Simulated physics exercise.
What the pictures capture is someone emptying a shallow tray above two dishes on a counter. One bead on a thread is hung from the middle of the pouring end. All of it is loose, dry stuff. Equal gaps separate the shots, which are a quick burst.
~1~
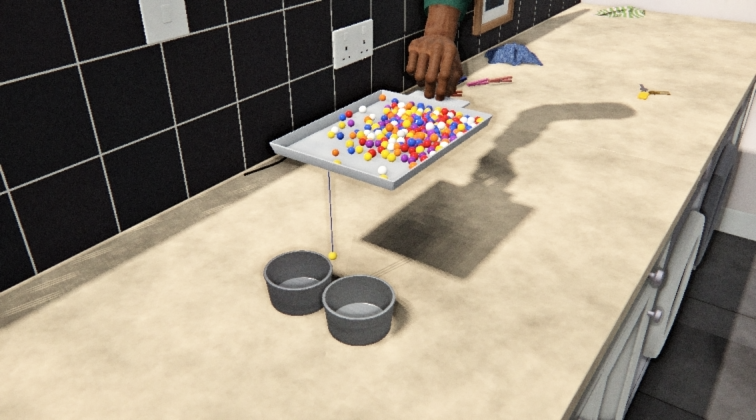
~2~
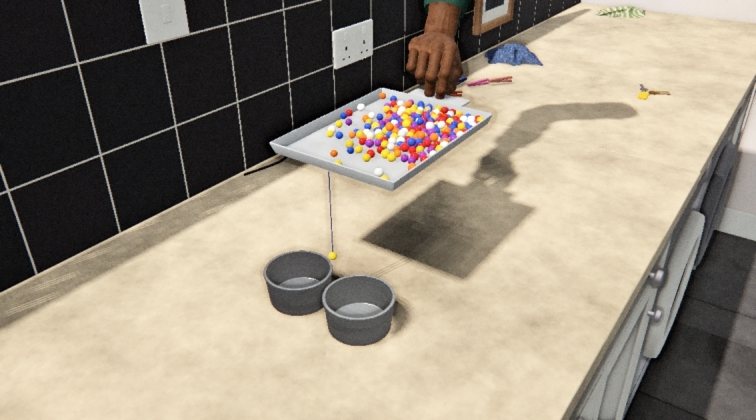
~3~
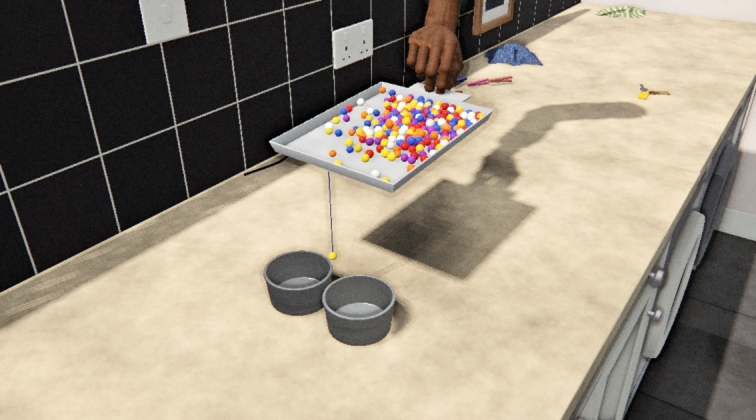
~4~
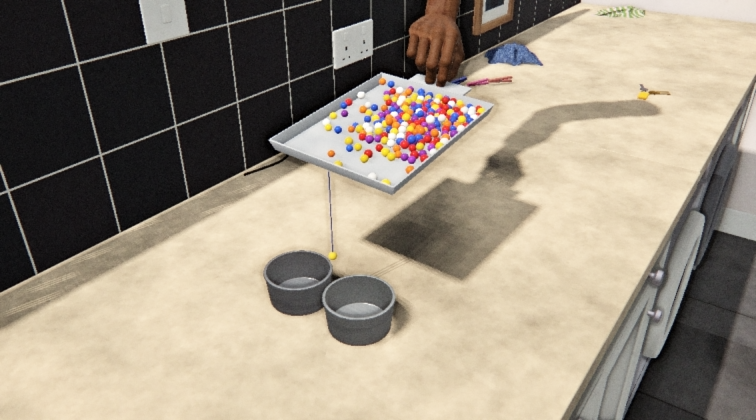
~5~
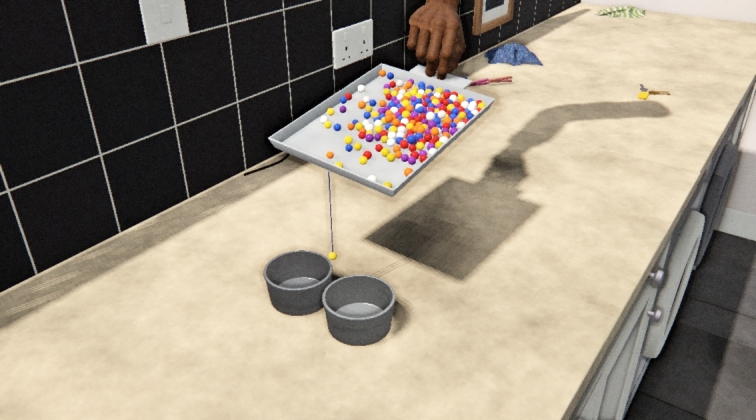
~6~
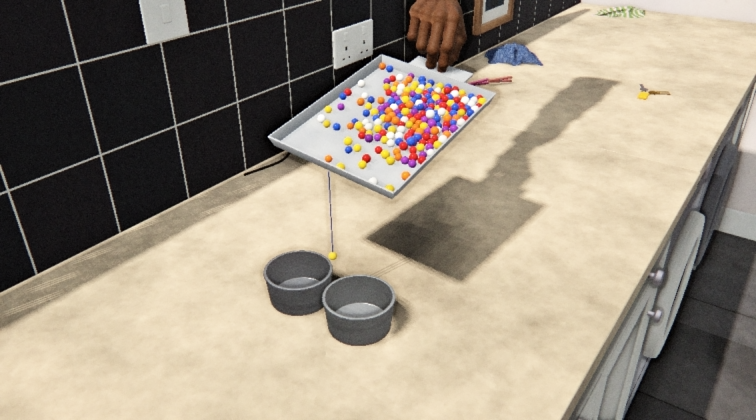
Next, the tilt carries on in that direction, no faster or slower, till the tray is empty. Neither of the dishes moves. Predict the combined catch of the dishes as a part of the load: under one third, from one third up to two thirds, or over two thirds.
Predicted combined catch: One third up to two thirds.
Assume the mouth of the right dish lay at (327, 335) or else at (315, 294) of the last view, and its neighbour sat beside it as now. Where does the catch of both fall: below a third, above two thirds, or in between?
Try 1 - under a third; try 2 - under a third.
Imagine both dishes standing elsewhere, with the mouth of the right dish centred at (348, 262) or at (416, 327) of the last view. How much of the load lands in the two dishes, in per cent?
It would be near 0 per cent first and near 50 per cent second.
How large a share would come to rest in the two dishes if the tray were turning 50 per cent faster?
Near 50 in a hundred.
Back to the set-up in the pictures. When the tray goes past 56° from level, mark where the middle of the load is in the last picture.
The middle of the pieces sits at roughly (383, 185).
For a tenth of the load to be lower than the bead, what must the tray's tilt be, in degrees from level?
It sits at roughly 50°.
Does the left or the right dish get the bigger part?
Result: The one at right wins.
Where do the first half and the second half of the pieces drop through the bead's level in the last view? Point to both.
At (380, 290) for the first part, then at (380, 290) for the others.
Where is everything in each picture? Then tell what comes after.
In the first frame, corners of the pouring end (275, 142) and (392, 179), level; middle of the load (415, 128), round plastic beads; left dish (277, 297); right dish (338, 326); bead on its thread (333, 256).
In the second frame, corners of the pouring end (275, 142) and (392, 180), level; middle of the load (415, 127).
In the third frame, corners of the pouring end (275, 141) and (392, 181), tipped barely, lowest at the right corner; middle of the load (415, 124), about a tenth on the move.
In the fourth frame, corners of the pouring end (274, 139) and (392, 184), tipped a little, lowest at the right corner; middle of the load (415, 120), about a tenth on the move.
In the fifth frame, corners of the pouring end (274, 137) and (392, 187), tipped a little, lowest at the right corner; middle of the load (418, 120), about a tenth on the move.
In the sixth frame, corners of the pouring end (274, 136) and (392, 189), tipped a little, lowest at the right corner; middle of the load (418, 118), roughly half on the move; left dish (277, 297); right dish (338, 326).
Just after the last frame, tray tipped steeply; roughly two thirds on the tray; about a tenth in the right dish; about a tenth outside both; about a tenth in the air.
A moment on, tray tipped right over; just a few on the tray; roughly half in the right dish; just a few in the left dish; roughly a third outside both; about a tenth in the air.
Further on, tray tipped past a quarter turn; roughly half in the right dish; just a few in the left dish; roughly half outside both.
When it is over, tray tipped past a quarter turn; roughly half in the right dish; just a few in the left dish; roughly half outside both.
